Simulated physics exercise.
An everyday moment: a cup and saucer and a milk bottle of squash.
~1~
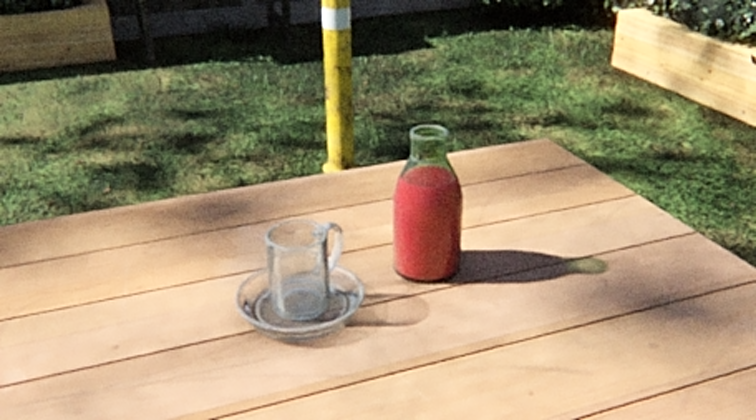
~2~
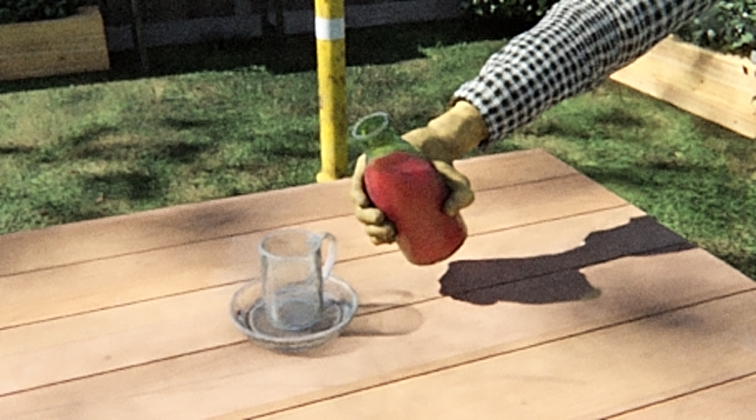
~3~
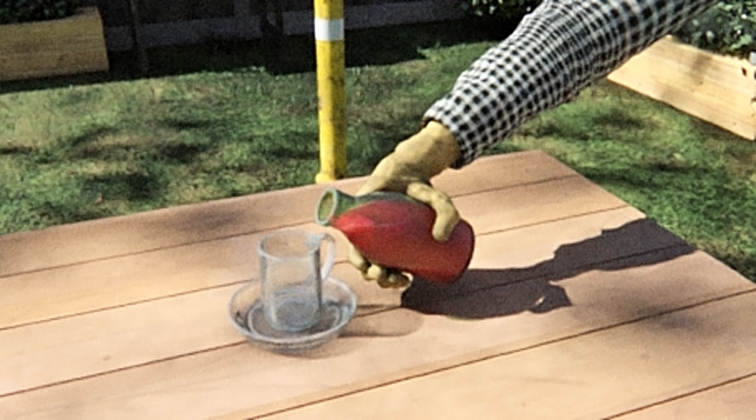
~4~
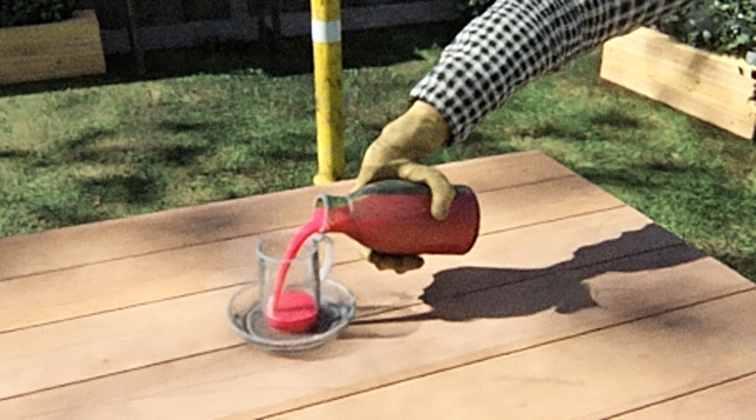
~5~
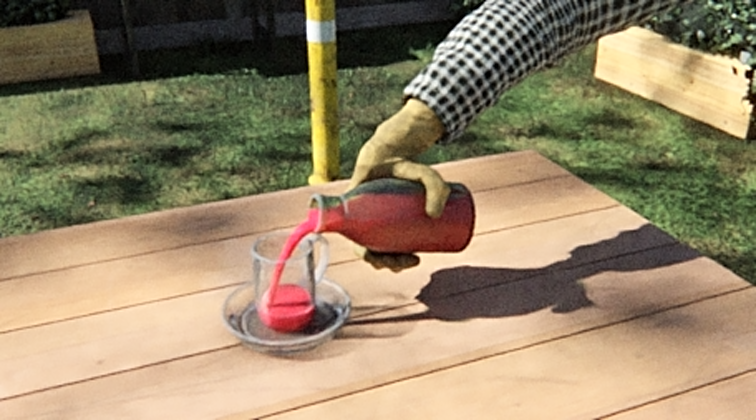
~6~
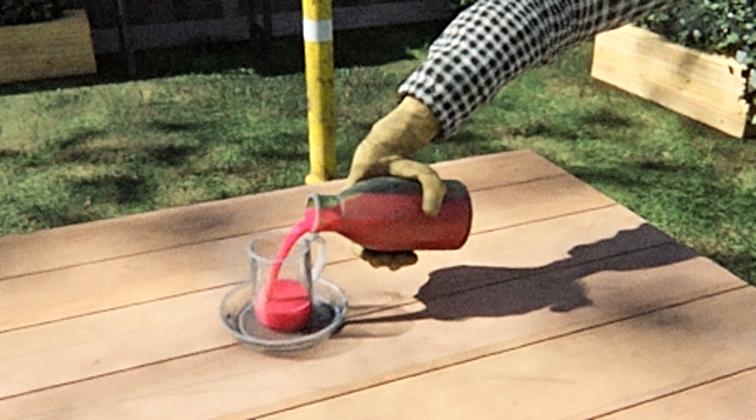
A gloved hand in a checked sleeve lifted a milk bottle of red squash from a wooden table, tipped it to the left, and poured a stream into a clear cup on a saucer.
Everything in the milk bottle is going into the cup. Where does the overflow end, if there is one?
It overflows cup and saucer.
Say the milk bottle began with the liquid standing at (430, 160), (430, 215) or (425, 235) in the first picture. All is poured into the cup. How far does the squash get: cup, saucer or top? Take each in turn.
One after the other: Floods the top, into the saucer, the cup holds it.
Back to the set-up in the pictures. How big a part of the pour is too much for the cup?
I make it 55 per cent.
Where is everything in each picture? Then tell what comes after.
In the first picture, at the start; milk bottle (428, 200) about two thirds full; cup (299, 267) empty; saucer (318, 330) dry.
In the second picture, a hand has the milk bottle; milk bottle (403, 184) tipped 25° with all of its load; cup (292, 277) empty.
In the third picture, the milk bottle is tipped; milk bottle (390, 229) tipped 60° with all of its load; cup (291, 278) empty.
In the fourth picture, the stream is running; milk bottle (391, 217) tipped 75° with nearly all of its load; cup nearly empty, surface at (291, 305).
In the fifth picture, the stream is running; milk bottle (386, 216) tipped 75° with nearly all of its load; cup (285, 280) about a quarter full.
In the sixth picture, the stream is running; milk bottle (383, 214) tipped 80° with nearly all of its load; cup about a quarter full, surface at (283, 298); saucer (302, 343) dry.
Shortly, the cup is full to the brim; the saucer is wet, with room to spare.
Then, the cup is full to the brim; the saucer is full and running over.
At the finish, the cup is full to the brim; the saucer is full and running over.
